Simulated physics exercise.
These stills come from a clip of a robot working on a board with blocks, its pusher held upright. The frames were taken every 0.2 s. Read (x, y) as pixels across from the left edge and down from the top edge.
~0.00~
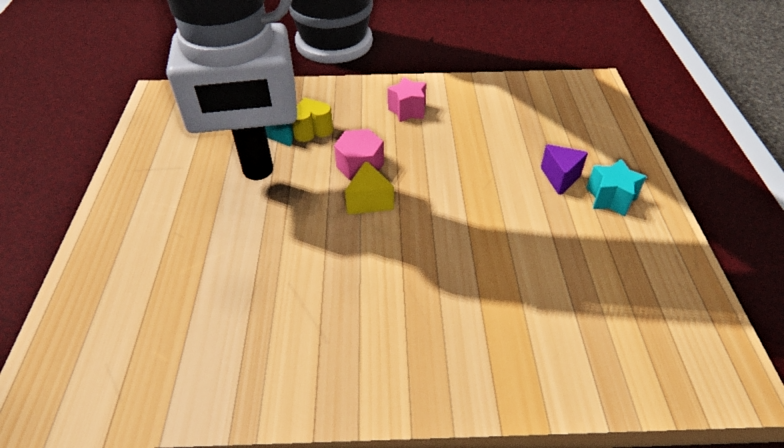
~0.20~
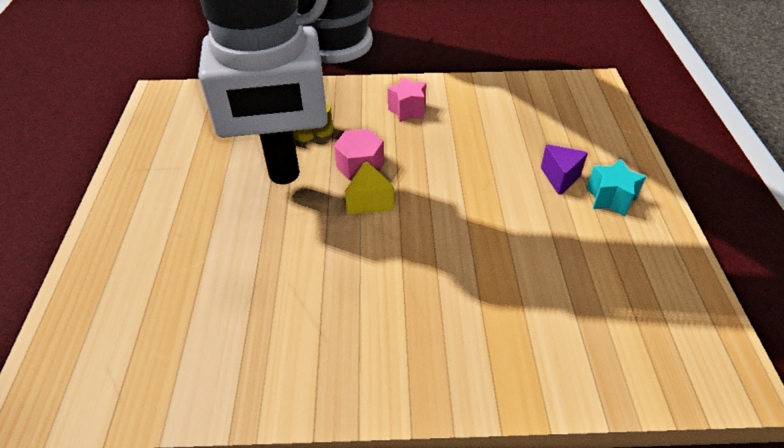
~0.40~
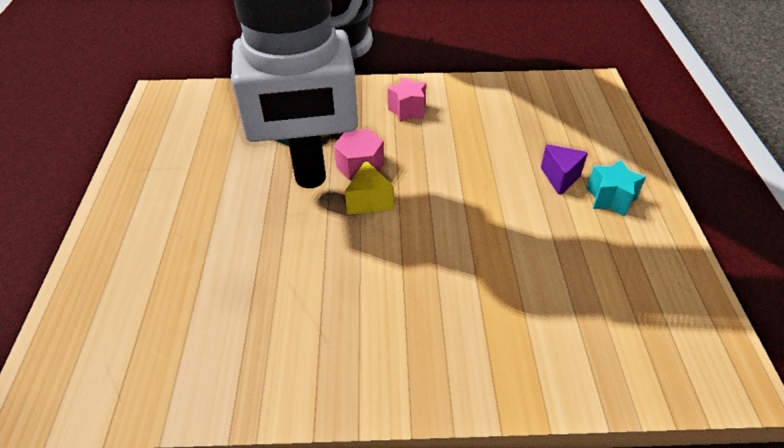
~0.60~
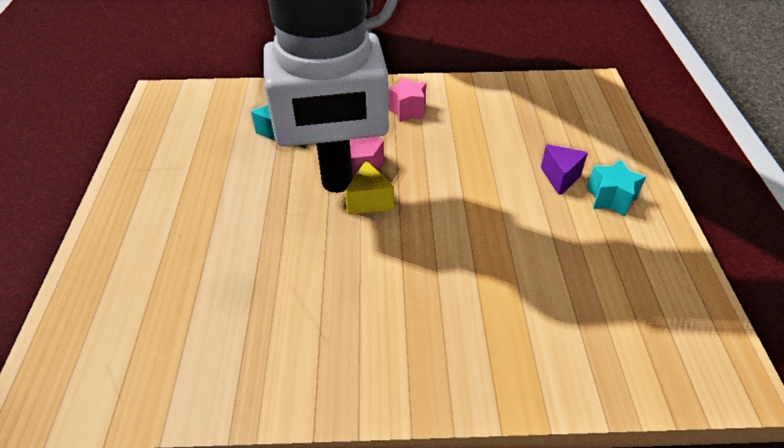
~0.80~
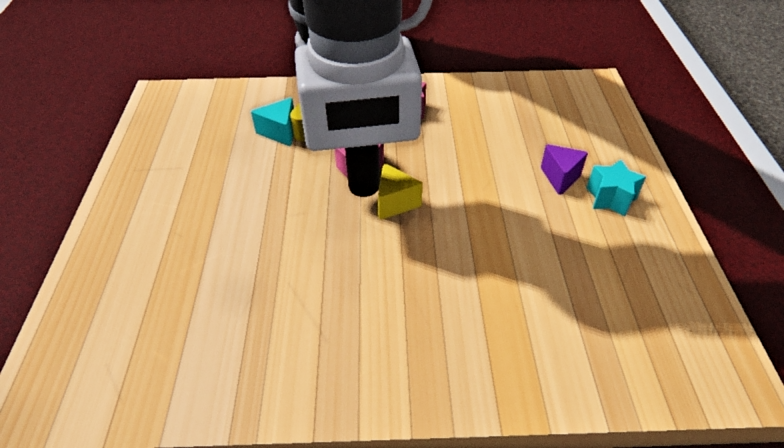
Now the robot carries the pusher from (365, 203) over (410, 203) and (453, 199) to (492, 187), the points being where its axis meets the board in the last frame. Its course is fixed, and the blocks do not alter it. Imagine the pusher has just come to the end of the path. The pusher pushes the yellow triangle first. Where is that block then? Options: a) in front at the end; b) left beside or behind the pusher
My pick is a.
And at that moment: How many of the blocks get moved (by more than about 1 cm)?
This push will displace one block.
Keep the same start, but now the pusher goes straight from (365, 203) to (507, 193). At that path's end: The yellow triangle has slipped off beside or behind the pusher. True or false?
Verdict: False.
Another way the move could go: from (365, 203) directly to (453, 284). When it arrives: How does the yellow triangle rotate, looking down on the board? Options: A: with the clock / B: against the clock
Option B.
What follows on the original path. One third of the way, pusher (411, 187); yellow triangle (442, 179).
Two thirds of the way, pusher (455, 183); yellow triangle (487, 175).
At the end, pusher (495, 171); pink hexagonal block still; yellow triangle (528, 167), turned 20° clockwise.
